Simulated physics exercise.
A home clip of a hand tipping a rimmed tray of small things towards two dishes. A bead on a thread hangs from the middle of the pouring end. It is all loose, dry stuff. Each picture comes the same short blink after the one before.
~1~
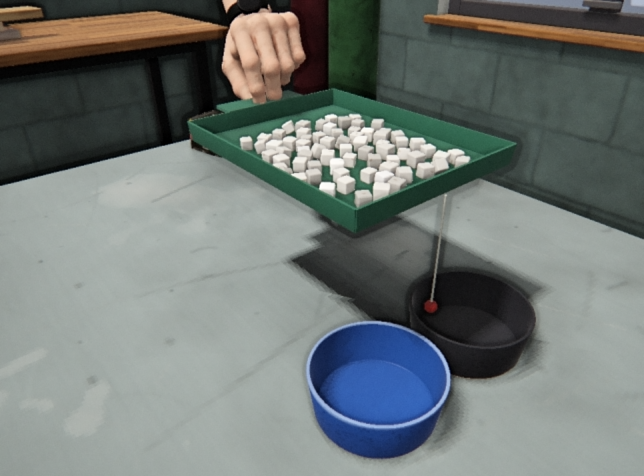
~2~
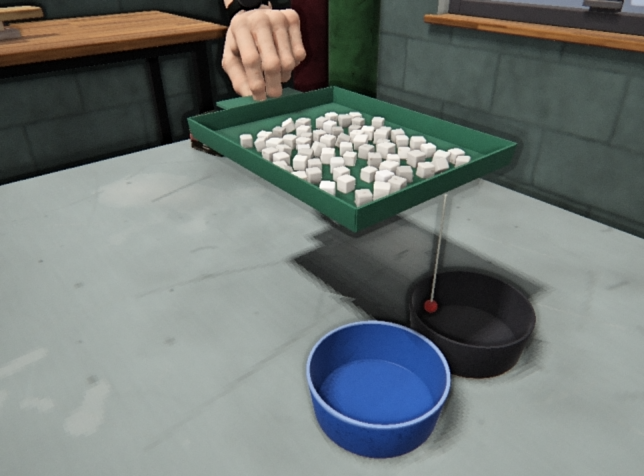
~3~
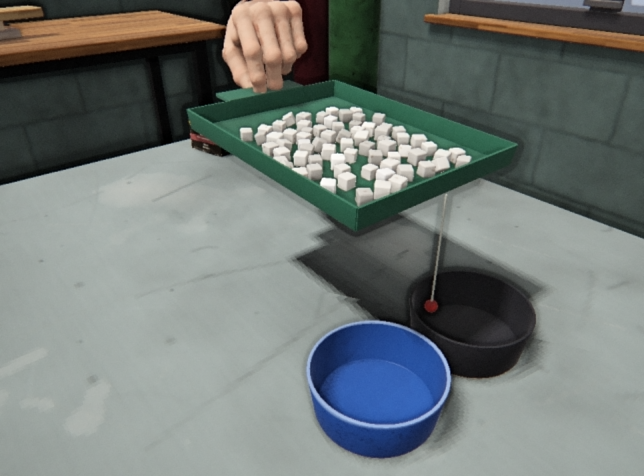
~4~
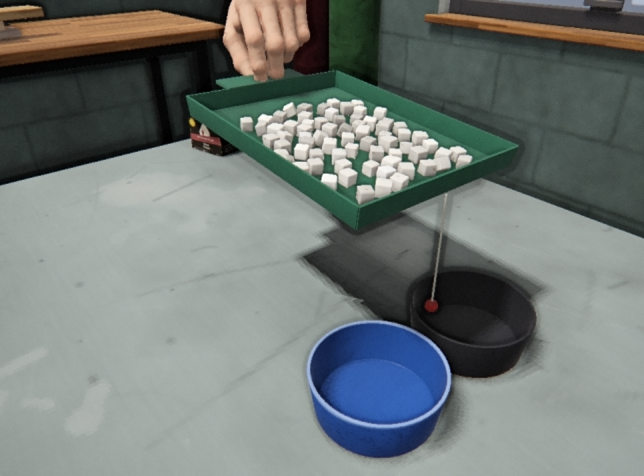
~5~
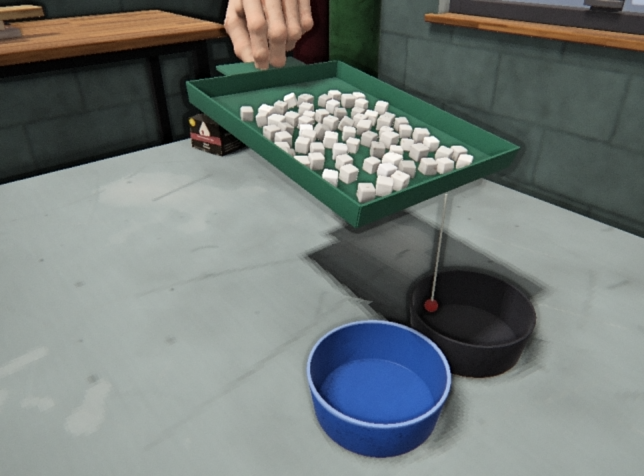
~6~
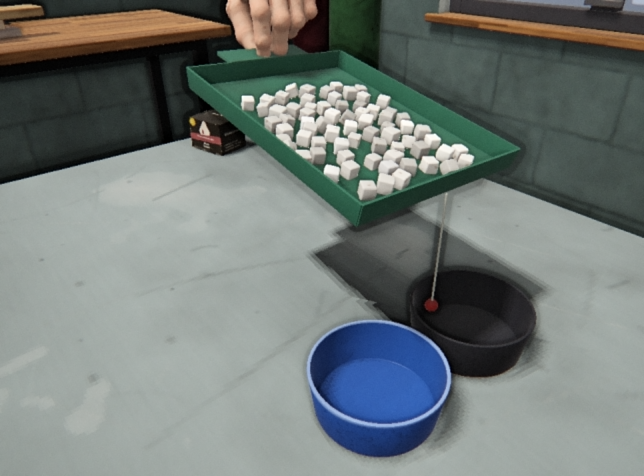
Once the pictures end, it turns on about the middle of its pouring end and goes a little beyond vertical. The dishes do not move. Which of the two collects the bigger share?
It favours the right dish.
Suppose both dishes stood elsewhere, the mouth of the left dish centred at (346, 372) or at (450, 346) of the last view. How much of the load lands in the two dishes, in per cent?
Roughly 20 per cent, and 60 per cent.
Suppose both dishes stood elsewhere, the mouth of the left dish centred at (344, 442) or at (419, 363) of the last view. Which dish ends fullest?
In turn: The right one; the right-hand dish.
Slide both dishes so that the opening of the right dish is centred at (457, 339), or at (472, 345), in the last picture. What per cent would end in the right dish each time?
About 30 and 40 per cent.
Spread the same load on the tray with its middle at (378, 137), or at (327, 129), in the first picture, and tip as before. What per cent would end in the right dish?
Roughly 30 per cent, and 30 per cent.
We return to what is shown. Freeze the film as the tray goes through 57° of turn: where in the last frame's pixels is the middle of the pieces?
Close to (443, 139).
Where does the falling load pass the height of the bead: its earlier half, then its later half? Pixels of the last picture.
At about (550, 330), then at (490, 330).
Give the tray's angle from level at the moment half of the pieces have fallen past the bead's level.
At about 110°.
Soon after the last picture, tray tipped steeply; all on the tray.
A little later, tray tipped right over; nearly all on the tray; a stray few in the right dish.
Later still, tray tipped past a quarter turn; about a quarter in the right dish; most outside both.
At rest, tray tipped past a quarter turn; none in the left dish; about a quarter in the right dish; most outside both.
